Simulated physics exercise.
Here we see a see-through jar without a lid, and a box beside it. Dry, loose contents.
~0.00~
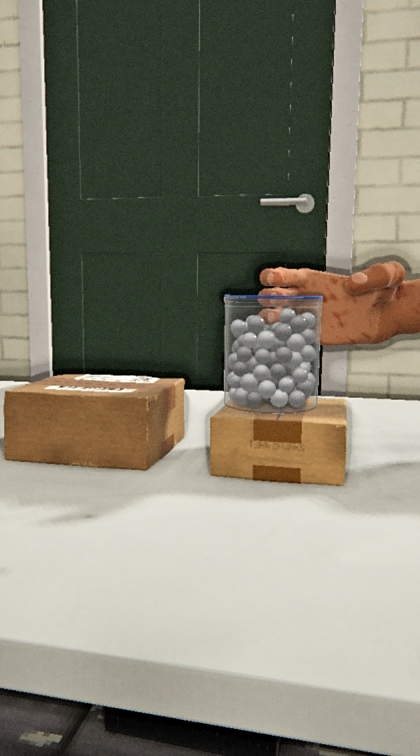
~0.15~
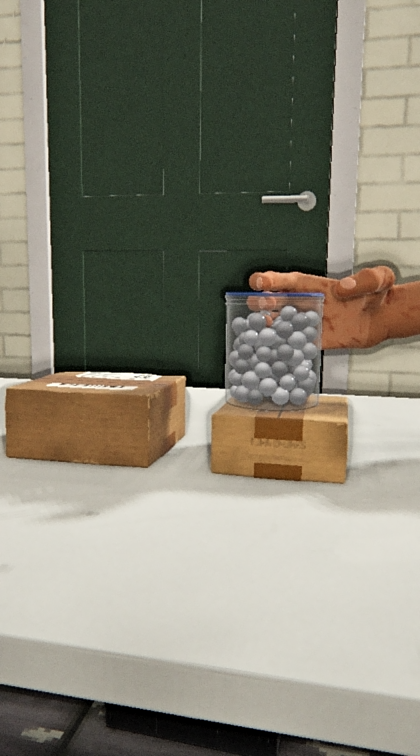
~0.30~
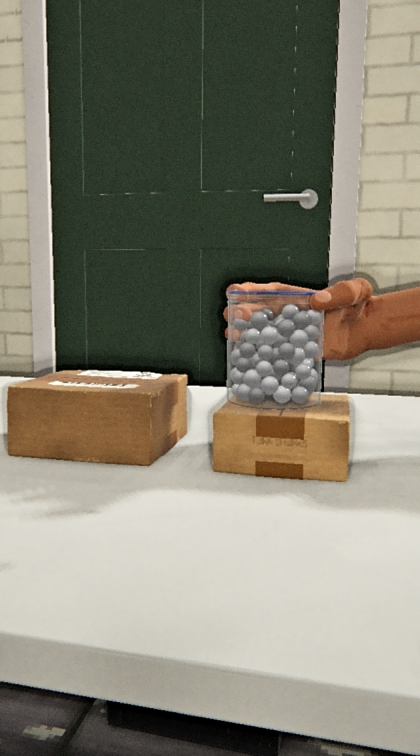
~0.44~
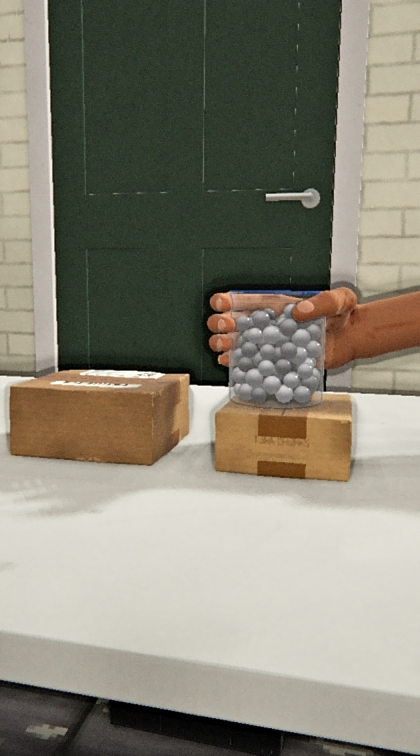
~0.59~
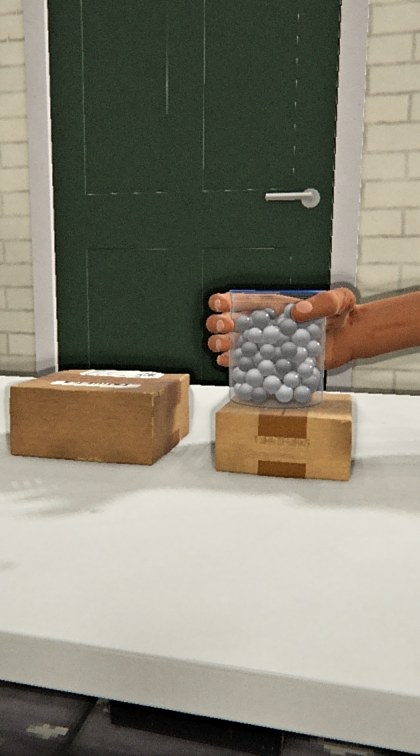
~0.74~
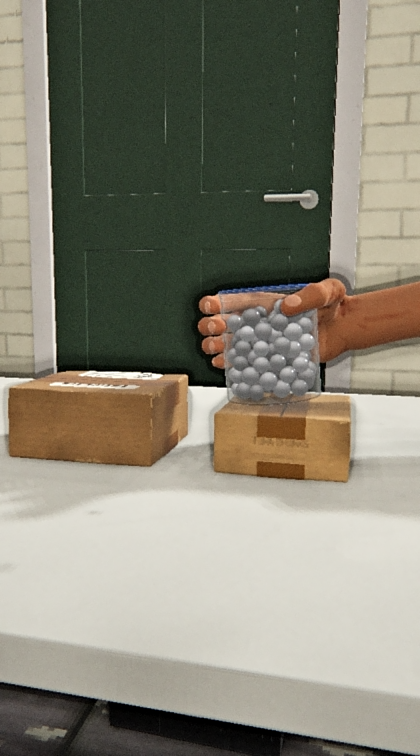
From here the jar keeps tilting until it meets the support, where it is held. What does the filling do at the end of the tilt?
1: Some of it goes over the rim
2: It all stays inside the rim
Option 1: Some of it goes over the rim.
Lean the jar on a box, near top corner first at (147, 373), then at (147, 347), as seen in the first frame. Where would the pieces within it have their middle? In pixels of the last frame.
One: (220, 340). Two: (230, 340).
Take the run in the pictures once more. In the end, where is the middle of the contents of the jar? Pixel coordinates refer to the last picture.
Centre at rest: Approx. (201, 353).
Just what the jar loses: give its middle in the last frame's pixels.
Look roughly at (71, 371) in the last frame.
After 1.01 s, the jar leans 26°; everything is still inside.
After 1.34 s, the jar leans 53°; everything is still inside.
After 1.70 s, the jar rests on the box at 76°; a stray few of the steel balls out of it.
By the end (3.2 s), the jar rests on the box at 76°; about a quarter of the steel balls out of it.
